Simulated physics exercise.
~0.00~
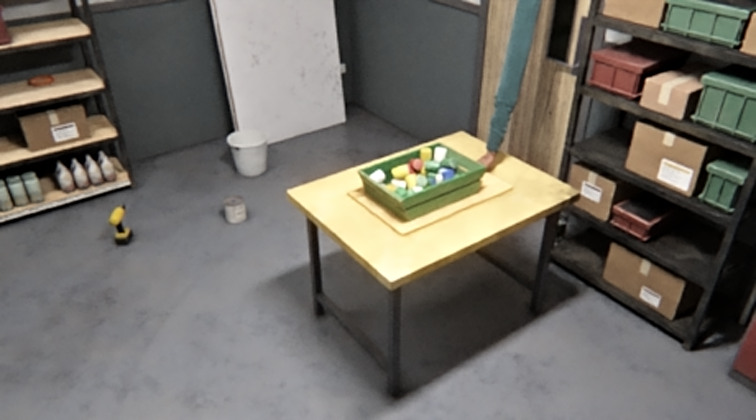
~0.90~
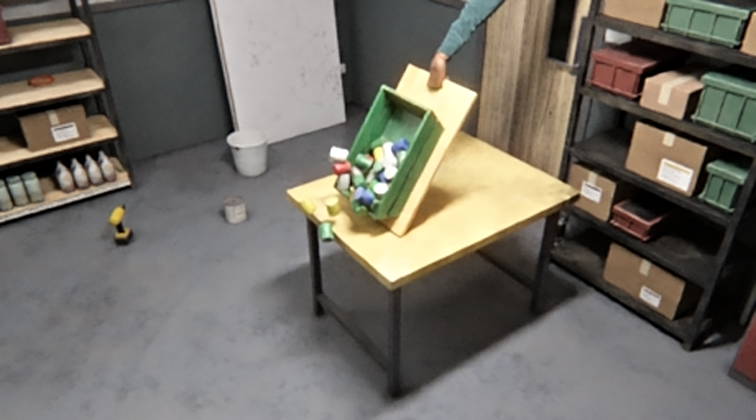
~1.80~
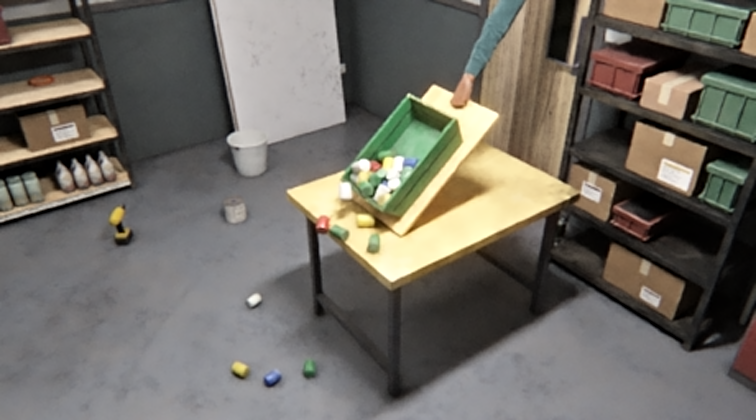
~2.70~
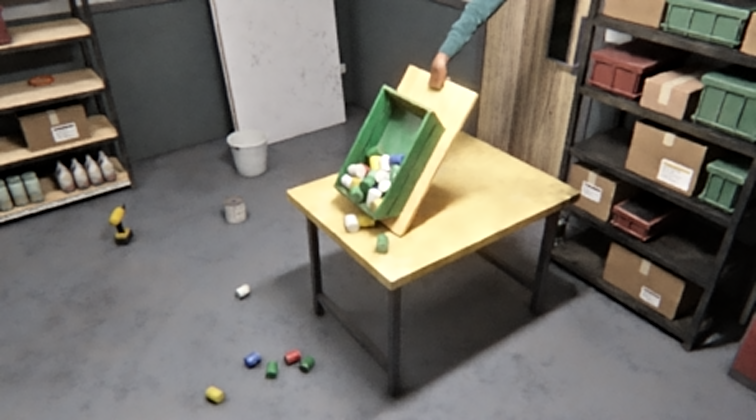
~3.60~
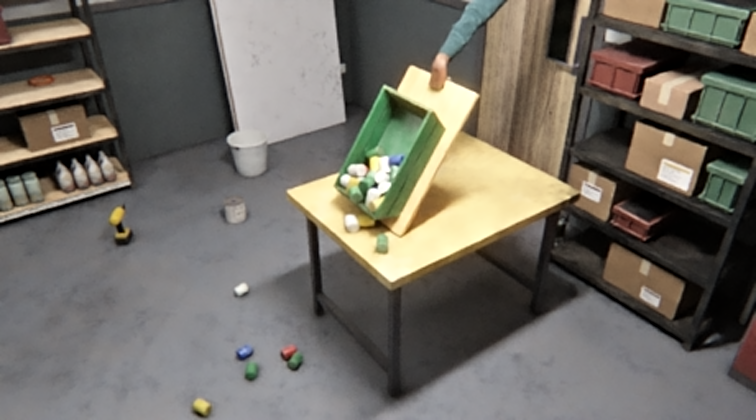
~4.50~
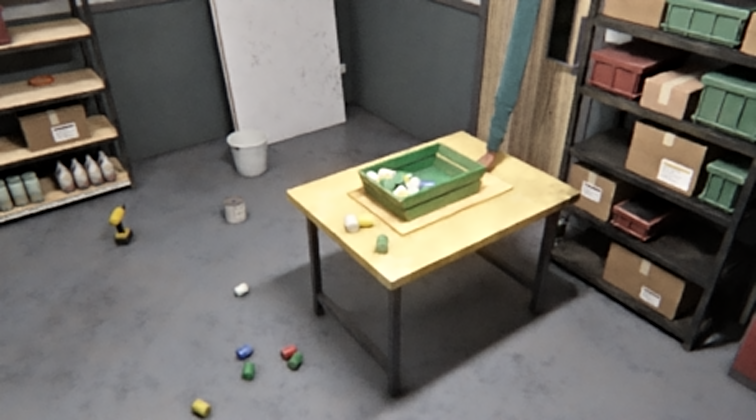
A workshop or storeroom with a grey floor is seen from above, with shelves of boxes and bins on both sides and a white bucket near the back. On a pale wooden table sits a green crate on a board, filled with small red, yellow, blue, green and white pieces. A hand lifts the board's right side, tipping the crate left so several pieces spill onto the table and floor. The hand lowers the board partway, then raises it steeply again and holds it. Finally, it lays the board flat, leaving some pieces in the crate and others scattered on the tabletop and floor.
